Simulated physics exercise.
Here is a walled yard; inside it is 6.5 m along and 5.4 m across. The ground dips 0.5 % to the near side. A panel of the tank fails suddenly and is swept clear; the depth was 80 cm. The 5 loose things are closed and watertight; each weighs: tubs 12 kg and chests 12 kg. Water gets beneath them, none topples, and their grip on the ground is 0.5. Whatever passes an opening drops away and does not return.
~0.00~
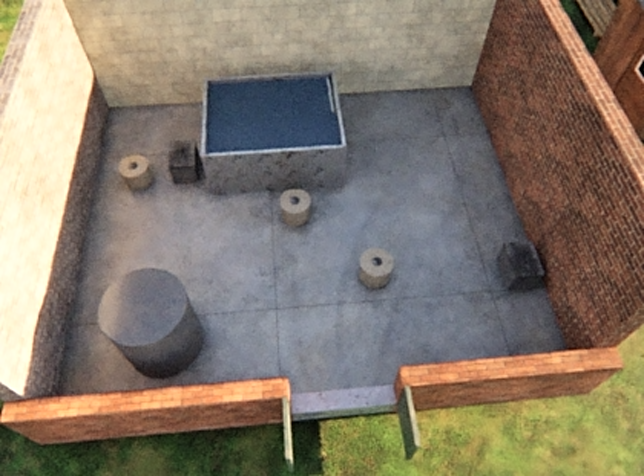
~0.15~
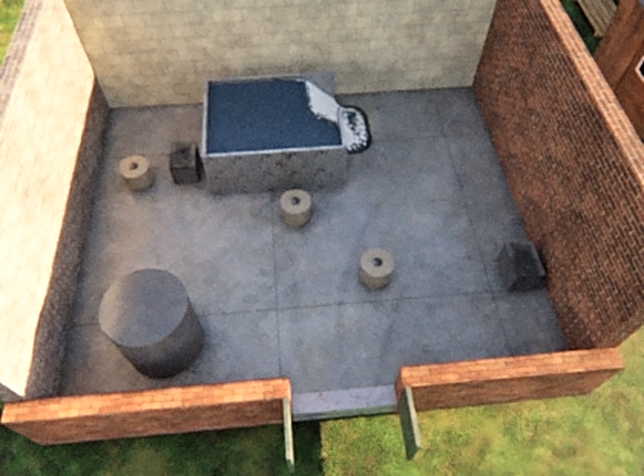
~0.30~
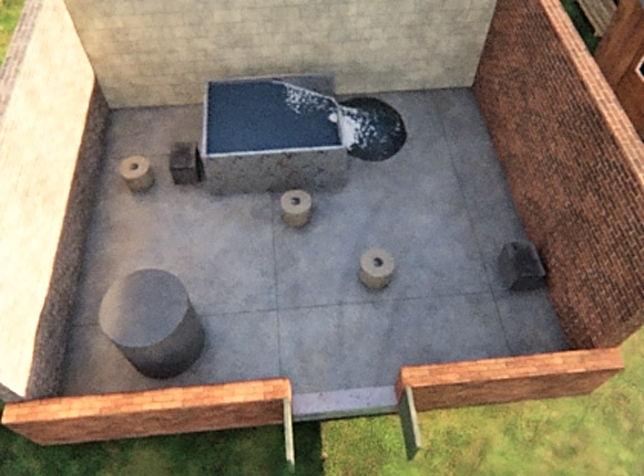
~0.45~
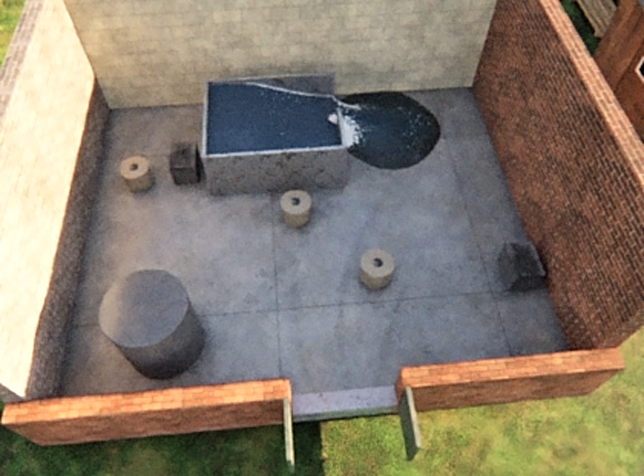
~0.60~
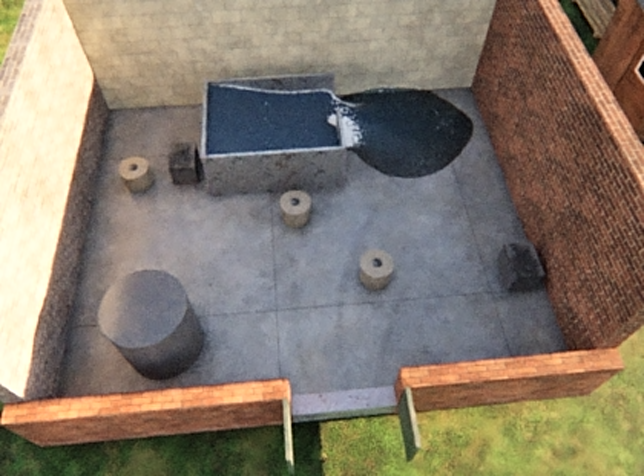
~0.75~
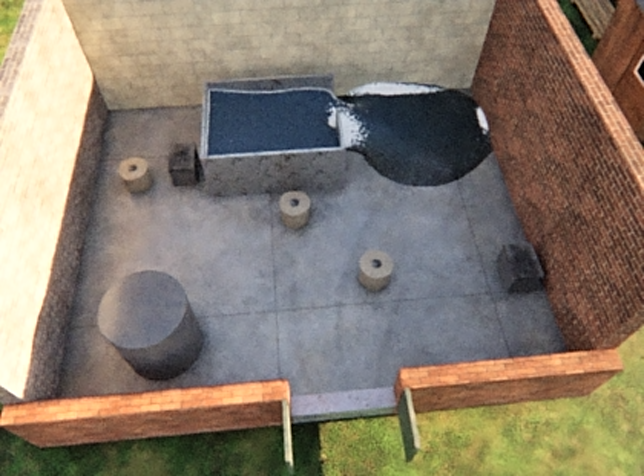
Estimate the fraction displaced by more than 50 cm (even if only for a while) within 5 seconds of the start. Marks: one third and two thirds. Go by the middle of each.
Share: Under a third.
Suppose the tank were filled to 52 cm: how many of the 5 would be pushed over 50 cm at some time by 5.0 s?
In that case 1 of them.
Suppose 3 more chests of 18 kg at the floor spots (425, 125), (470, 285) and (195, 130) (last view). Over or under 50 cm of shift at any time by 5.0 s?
In turn: More, past it, under.
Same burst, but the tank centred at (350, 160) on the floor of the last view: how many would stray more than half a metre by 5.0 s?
In that case 1 of them.
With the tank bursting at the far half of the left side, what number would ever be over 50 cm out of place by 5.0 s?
Then 1.
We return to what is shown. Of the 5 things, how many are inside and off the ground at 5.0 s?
At that moment 1.
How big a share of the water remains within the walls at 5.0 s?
Some 98 per cent remains.
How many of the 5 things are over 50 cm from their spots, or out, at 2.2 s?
I count 0.
After 1.1 s 0 of 5 are over 50 cm from their spots; 0 afloat.
After 2.2 s 0 of 5 are over 50 cm from their spots; 0 afloat.
After 3.5 s 1 of 5 are over 50 cm from their spots; 1 afloat.
After 5.0 s 1 of 5 are over 50 cm from their spots, and 1 have been at some point; 1 afloat.
